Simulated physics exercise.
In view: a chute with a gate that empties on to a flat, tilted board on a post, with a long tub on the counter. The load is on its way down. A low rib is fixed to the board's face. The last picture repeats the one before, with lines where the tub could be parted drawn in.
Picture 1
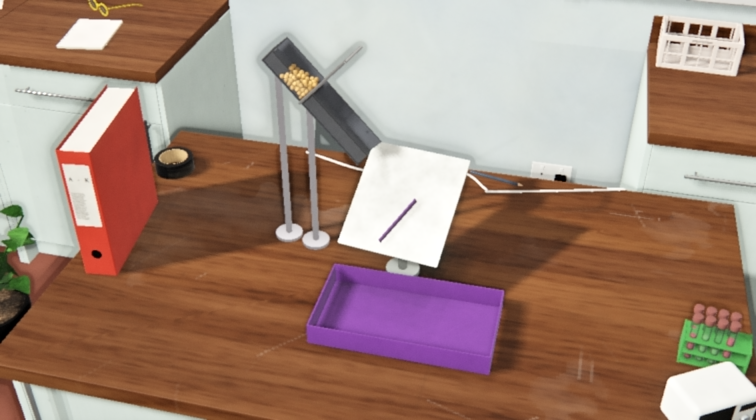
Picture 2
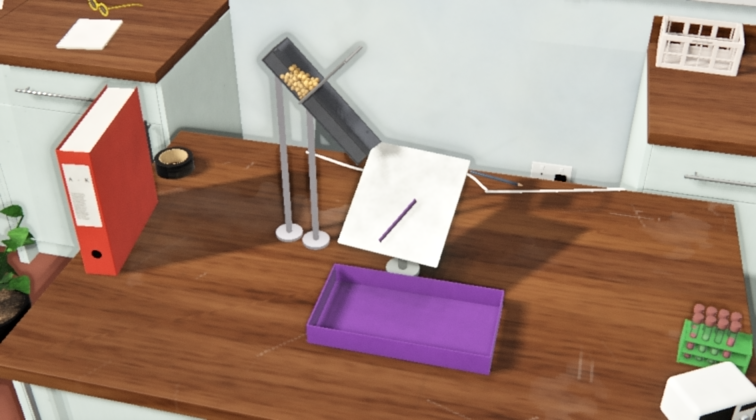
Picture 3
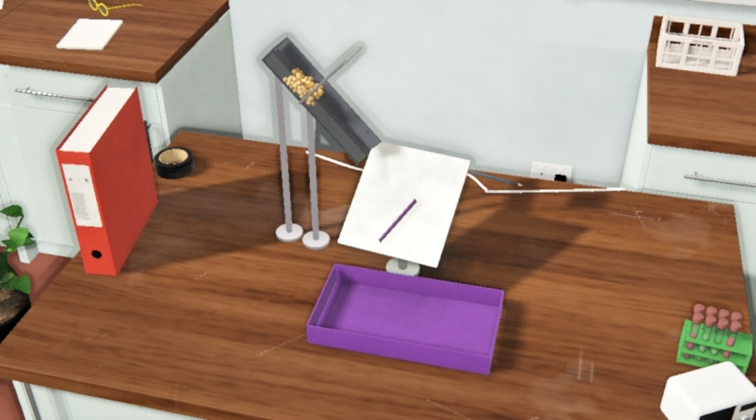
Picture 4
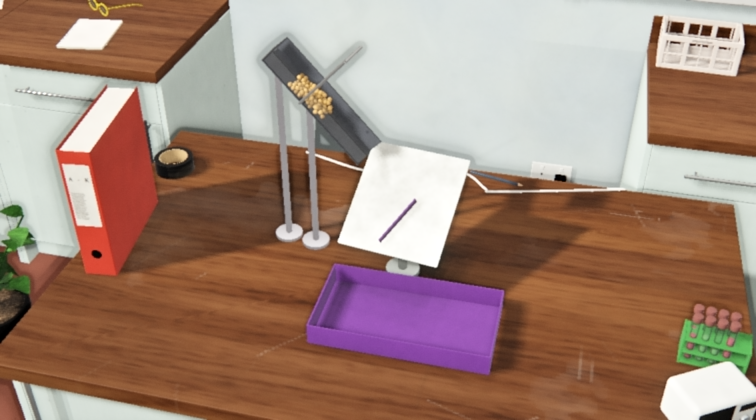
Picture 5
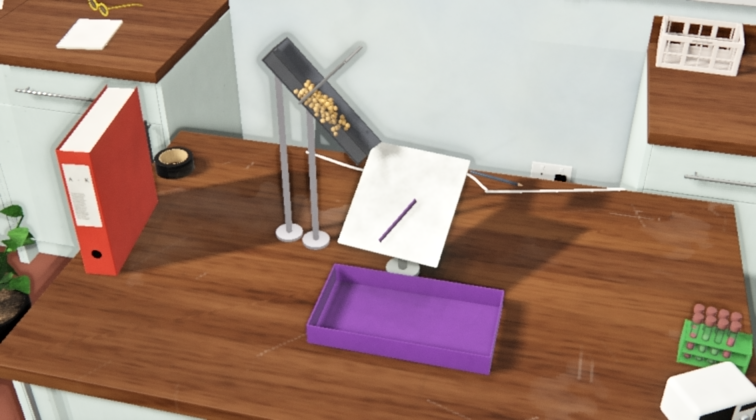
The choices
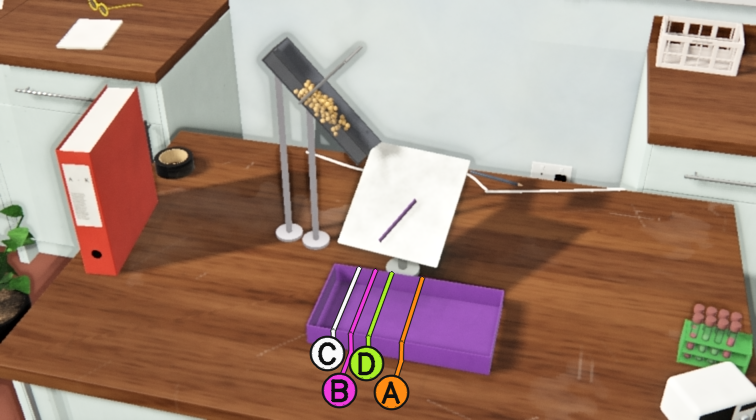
On a wooden counter, dried chickpeas slide down a sloping chute above a tilted white board.
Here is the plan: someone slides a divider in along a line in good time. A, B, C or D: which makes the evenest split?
I would pick line C.
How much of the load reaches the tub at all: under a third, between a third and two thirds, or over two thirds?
Over two thirds.
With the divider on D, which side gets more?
The left side.
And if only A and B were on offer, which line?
It is B.
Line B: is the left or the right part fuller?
More lands on the left.
On the marked copy, line A crosses the front rim at (401, 342); line B crosses the front rim at (350, 333); line C crosses the front rim at (333, 330); line D crosses the front rim at (368, 336).
Choosing A, of what is caught, almost all on the left of the divider, about a tenth on the right.
Choosing B, of what is caught, the larger part on the left of the divider, roughly a quarter on the right.
Choosing C, of what is caught, roughly a third on the left of the divider, roughly two thirds on the right.
Choosing D, of what is caught, the larger part on the left of the divider, about a tenth on the right.
